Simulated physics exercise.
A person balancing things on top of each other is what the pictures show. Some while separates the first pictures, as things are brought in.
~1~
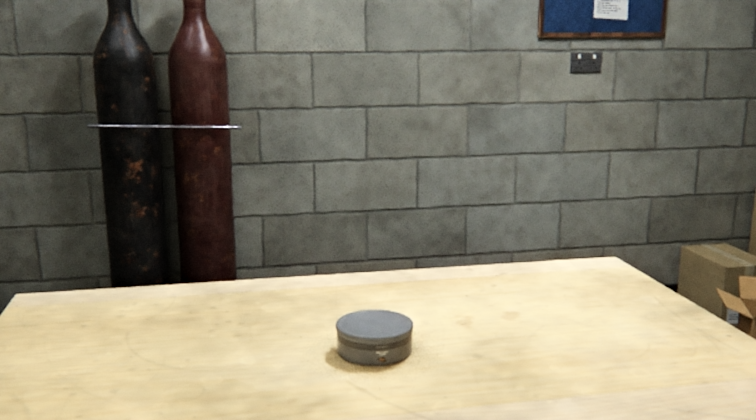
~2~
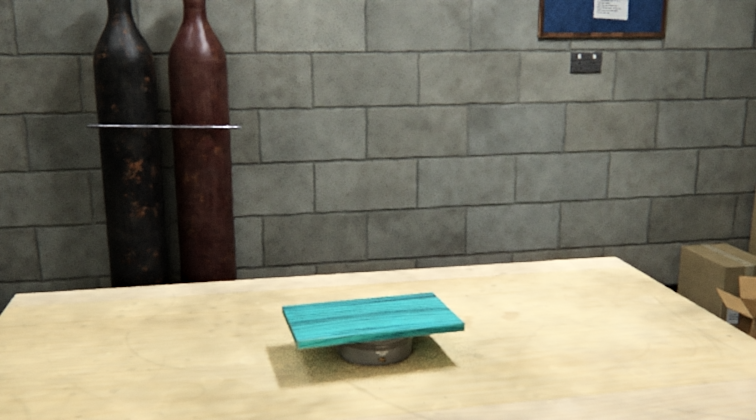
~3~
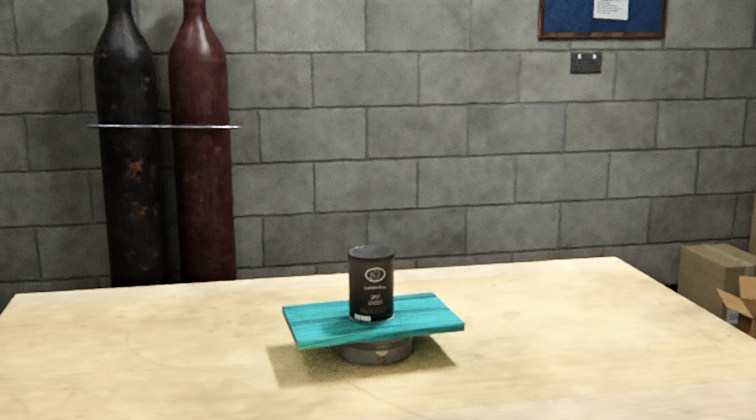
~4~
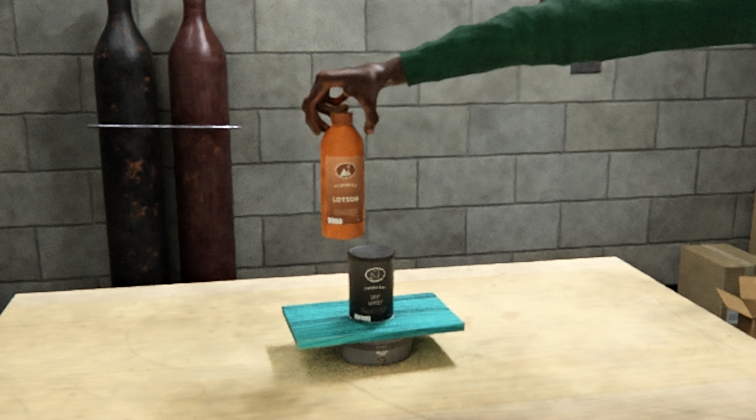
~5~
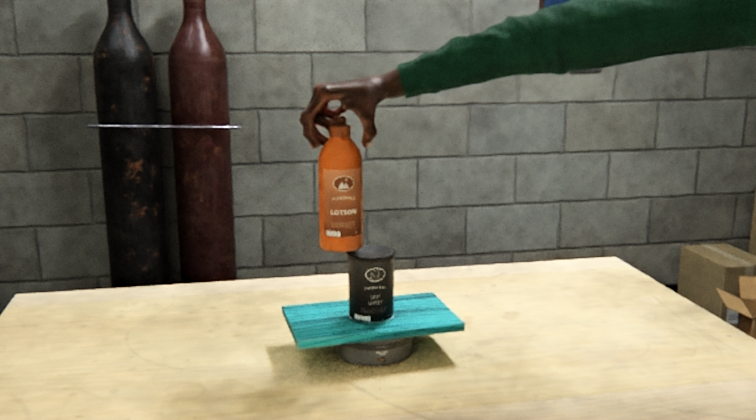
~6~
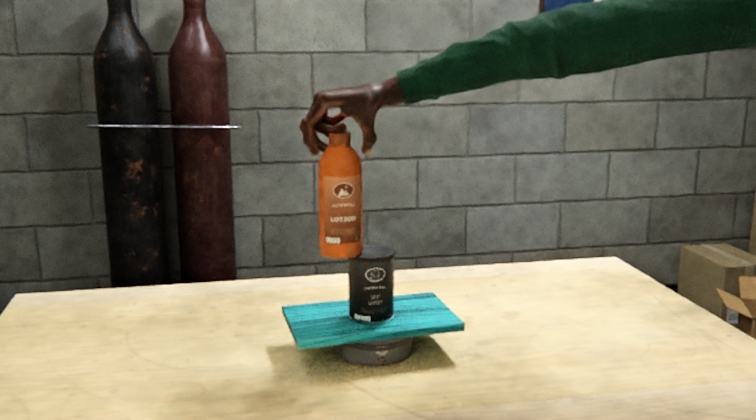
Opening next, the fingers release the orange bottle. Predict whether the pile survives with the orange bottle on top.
The pile fails to rest steadily.
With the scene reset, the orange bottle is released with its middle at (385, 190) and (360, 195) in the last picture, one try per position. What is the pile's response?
First try: The pile stands firm; second try: It stands firm.
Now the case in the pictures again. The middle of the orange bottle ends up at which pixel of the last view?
It ends near (220, 413).
Then, 0.50 s on from there, orange bottle now fallen.
Then, 0.60 s on from there, black tin turned 9° from how it was put; turquoise board turned 5° from how it was put.
Then, 1.30 s on from there, things are still on the move.
Then, 1.90 s on from there, as before.
In the end, fallen, orange bottle; the other 3 unmoved. At the end, from the last picture's camera, orange bottle near (219, 413). The pile comes apart.
